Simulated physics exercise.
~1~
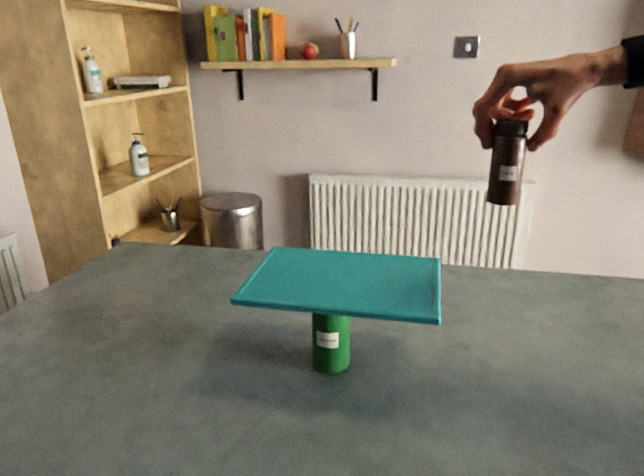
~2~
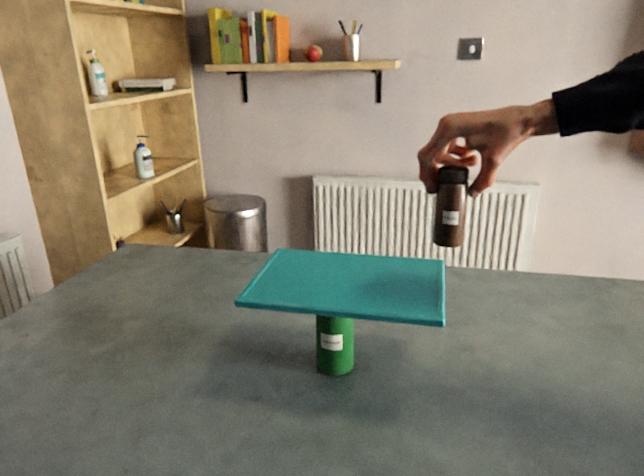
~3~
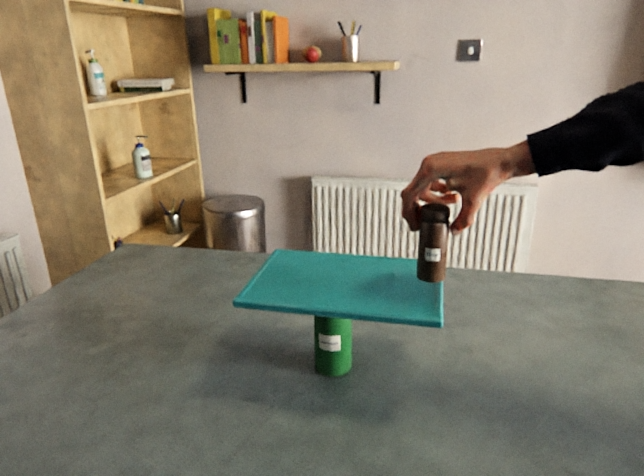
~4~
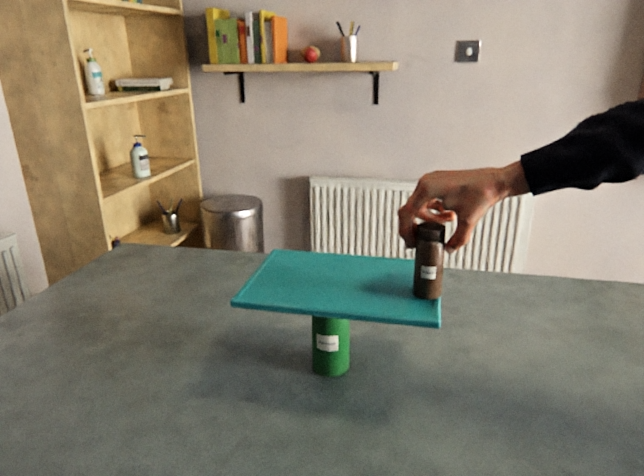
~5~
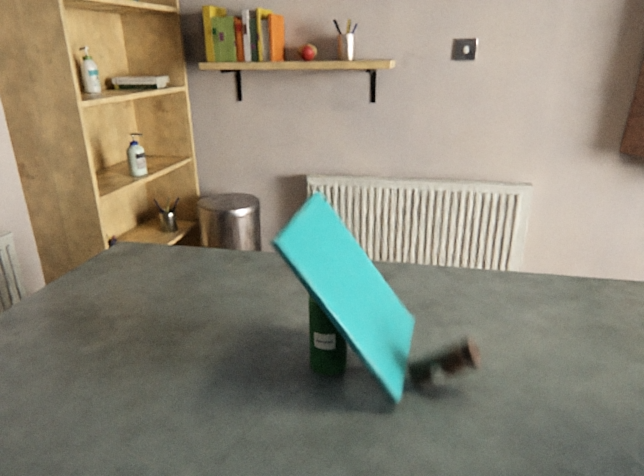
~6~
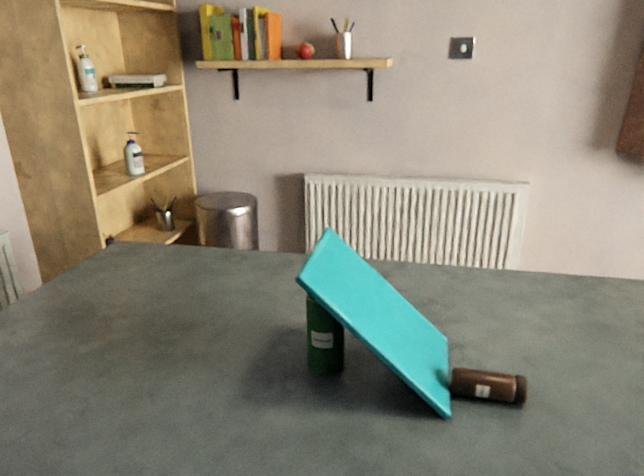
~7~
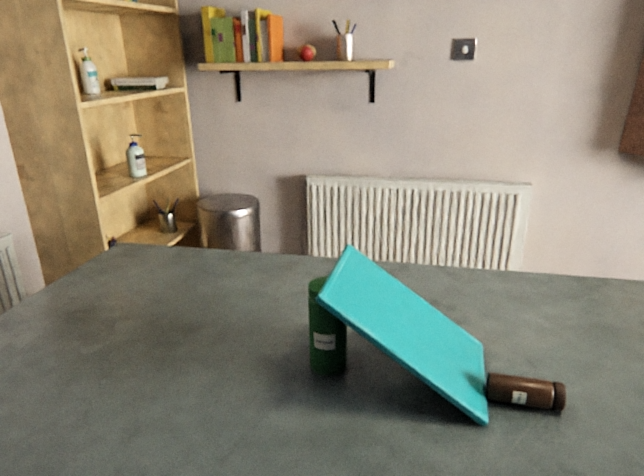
A hand sets a brown shaker on a turquoise lid's right edge, and both topple rightward.
